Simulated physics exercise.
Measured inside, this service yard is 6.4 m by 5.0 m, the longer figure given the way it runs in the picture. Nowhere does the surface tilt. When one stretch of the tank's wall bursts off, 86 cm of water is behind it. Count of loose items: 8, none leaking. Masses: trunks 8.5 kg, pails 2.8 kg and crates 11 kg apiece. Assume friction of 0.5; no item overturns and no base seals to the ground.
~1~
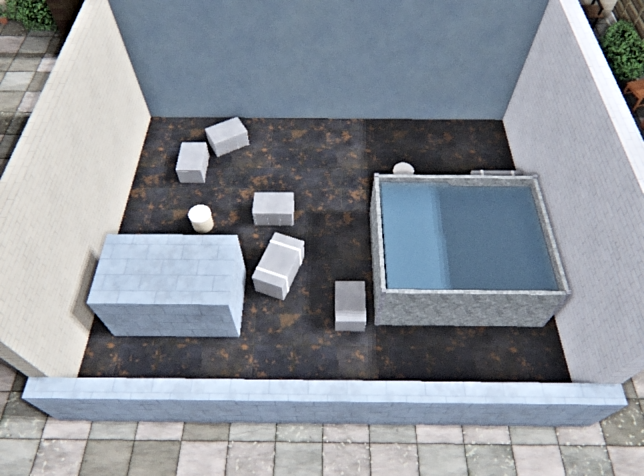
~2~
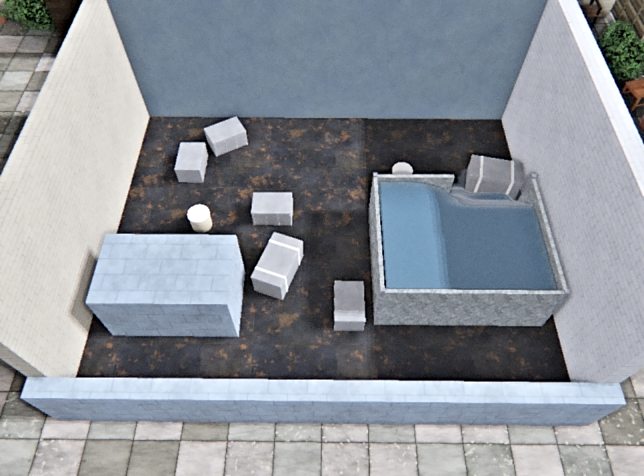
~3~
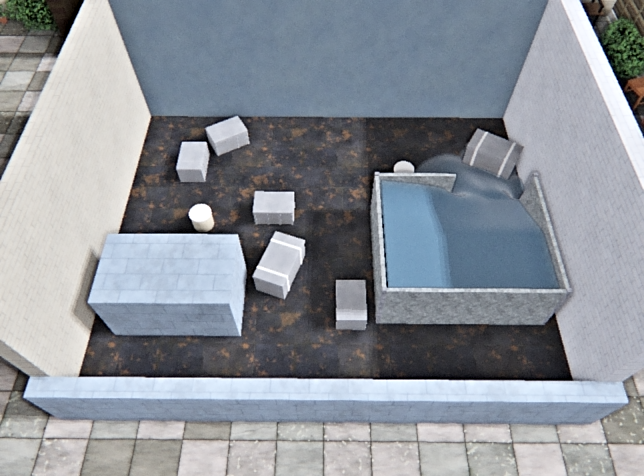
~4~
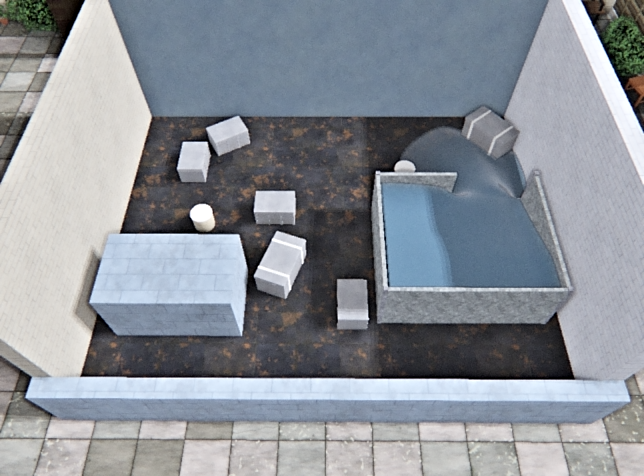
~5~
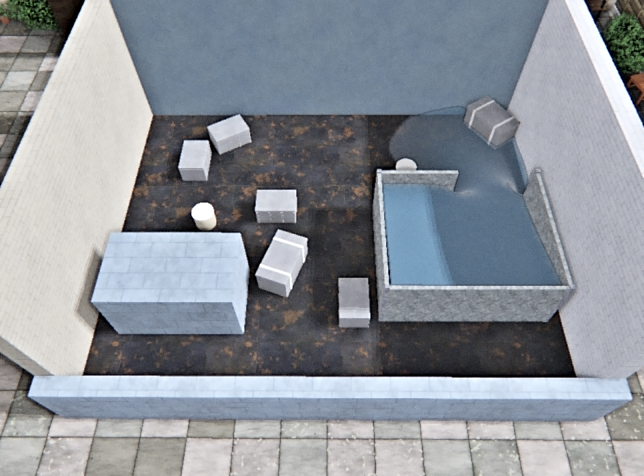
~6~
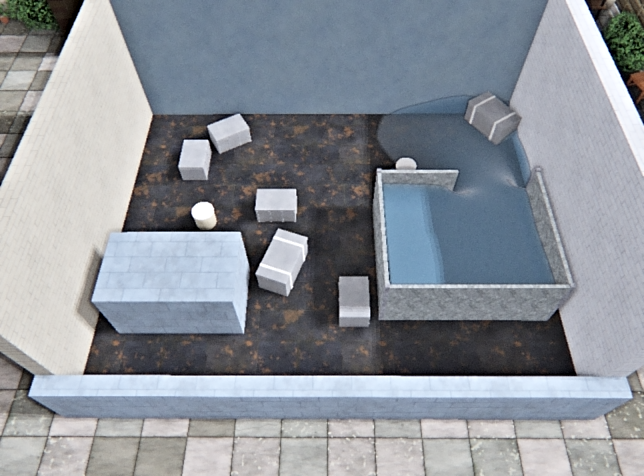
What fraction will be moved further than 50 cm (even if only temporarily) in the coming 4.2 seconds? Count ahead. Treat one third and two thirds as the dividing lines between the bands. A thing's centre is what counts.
The tally will land in the highest bracket.
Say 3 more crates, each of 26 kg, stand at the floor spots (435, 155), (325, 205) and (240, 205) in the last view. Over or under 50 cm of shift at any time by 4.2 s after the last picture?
Result, one by one: Exceeded, exceeded and exceeded.
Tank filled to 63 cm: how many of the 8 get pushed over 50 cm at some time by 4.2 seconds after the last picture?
Under that setup the answer is 5.
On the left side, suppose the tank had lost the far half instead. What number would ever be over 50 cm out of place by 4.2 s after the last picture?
So the tally would be 4.
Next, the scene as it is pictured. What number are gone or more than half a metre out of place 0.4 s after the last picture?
1 in all.
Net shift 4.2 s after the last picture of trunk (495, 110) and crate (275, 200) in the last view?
The first is off by 500 cm, the second by 150 cm.
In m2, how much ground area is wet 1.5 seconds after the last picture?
Roughly 14 m2 of it is wet.
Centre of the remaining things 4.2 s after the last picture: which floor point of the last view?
Near (225, 257).
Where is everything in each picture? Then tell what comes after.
A trunk at (500, 181) rests on the ground; a pail at (404, 170) rests on the ground; water covers 3.9 m2; 0 of 8 have shifted, in the first picture.
A trunk at (497, 169) rests on the ground, 21 cm from its start; a pail at (403, 170) rests on the ground; water covers 4.6 m2; 1 of 8 have shifted, in the second picture.
A trunk at (496, 146), on the bottom, 69 cm from its start; a pail at (404, 169) rests on the ground; water covers 5.7 m2; 1 of 8 have shifted, in the third picture.
A trunk at (493, 124) rests on the ground, 117 cm from its start; a pail at (405, 168), on the bottom; water covers 6.8 m2; 1 of 8 have shifted, in the fourth picture.
A trunk at (494, 114) rests on the ground, 135 cm from its start; a pail at (406, 166) rests on the ground; 7.7 m2 under water; 1 of 8 have shifted, in the fifth picture.
A trunk at (495, 109), afloat, 135 cm from its start; a pail at (406, 165), on the bottom; water covers 8.0 m2; 1 of 8 have shifted, in the sixth picture.
Then, 0.4 s after the last picture 1 of 8 are over 50 cm from their spots; 1 afloat.
Then, 1.5 s after the last picture 1 of 8 are over 50 cm from their spots; 1 afloat.
Then, 2.8 s after the last picture 5 of 8 are over 50 cm from their spots; 5 afloat.
Then, 4.2 s after the last picture 6 of 8 are over 50 cm from their spots, and 6 have been at some point; 6 afloat.
